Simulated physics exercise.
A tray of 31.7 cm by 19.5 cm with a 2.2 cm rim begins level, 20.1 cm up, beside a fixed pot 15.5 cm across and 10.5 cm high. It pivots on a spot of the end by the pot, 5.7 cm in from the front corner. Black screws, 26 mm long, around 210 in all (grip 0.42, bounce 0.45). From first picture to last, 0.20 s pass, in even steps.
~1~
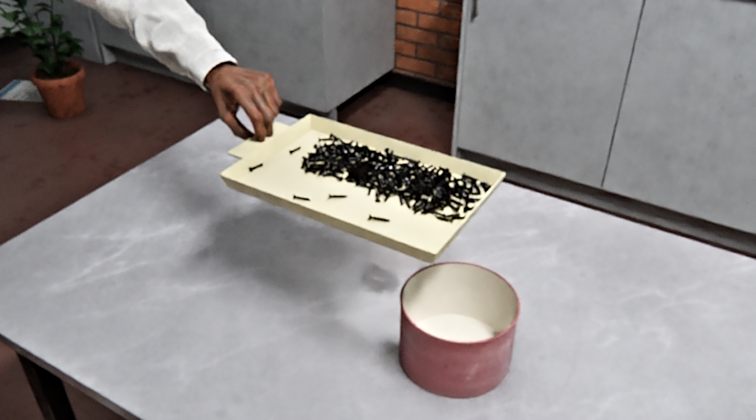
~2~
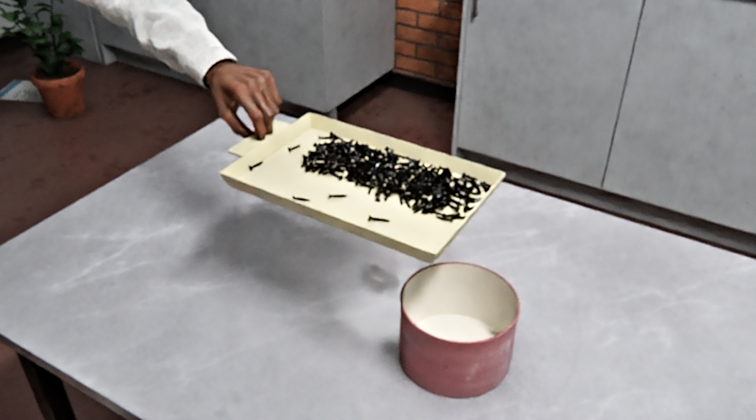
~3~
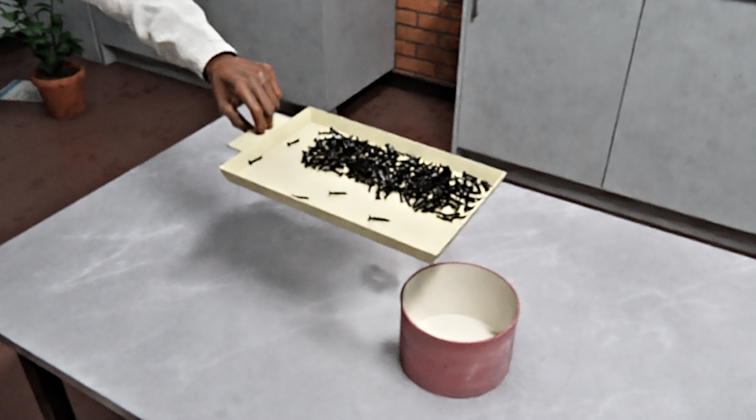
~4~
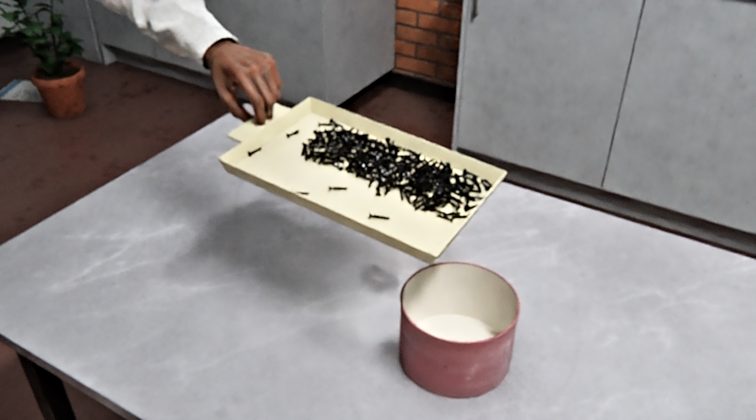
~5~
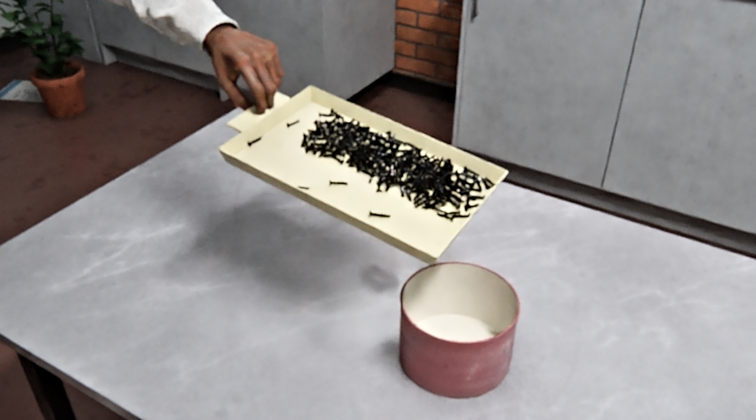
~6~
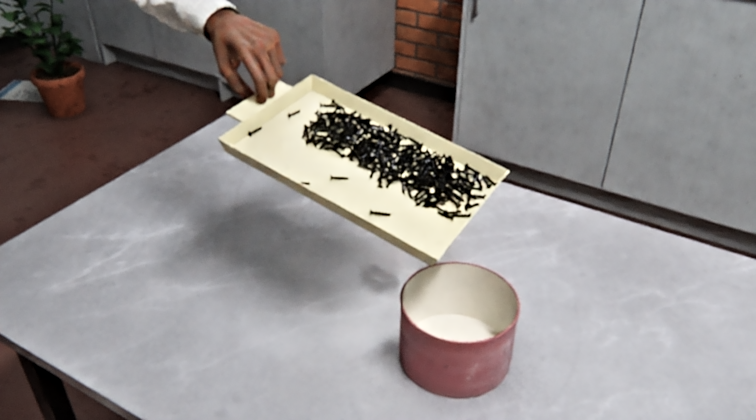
At the start, a hand holds a shallow cream tray of black screws nearly level above a grey table, beside a reddish pot. The hand then gradually raises the tray's left end, steepening its slant toward the pot, while the screws stay bunched in almost the same place.
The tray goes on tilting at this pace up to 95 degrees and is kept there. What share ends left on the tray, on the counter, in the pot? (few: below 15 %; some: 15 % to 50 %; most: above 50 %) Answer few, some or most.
Tray few, counter some, pot most.
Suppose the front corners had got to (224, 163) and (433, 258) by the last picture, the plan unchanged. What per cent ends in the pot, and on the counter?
Pot 40, counter 60.
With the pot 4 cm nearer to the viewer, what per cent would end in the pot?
In that case some 60 per cent.
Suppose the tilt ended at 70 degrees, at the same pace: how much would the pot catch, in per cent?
It would be near 35 per cent.
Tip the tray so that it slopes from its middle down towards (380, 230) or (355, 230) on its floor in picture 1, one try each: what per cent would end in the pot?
About 45 and 35 per cent.
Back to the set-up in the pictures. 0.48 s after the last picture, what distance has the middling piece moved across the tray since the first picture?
Roughly 11 cm.
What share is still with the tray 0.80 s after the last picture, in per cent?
Roughly 40 per cent.
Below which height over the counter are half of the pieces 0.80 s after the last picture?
Some 16 cm.
Then, 0.48 s after the last picture, tilt 52 degrees; the tray holds 100 %, the pot 0 %.
Then, 0.80 s after the last picture, tilt 78 degrees; the tray holds 40 %, the pot 25 %.
Then, 1.21 s after the last picture, tilt 95 degrees; the tray holds 0 %, the pot 65 %.
In the end, tray 0 %, counter 35 %, pot 65 %.
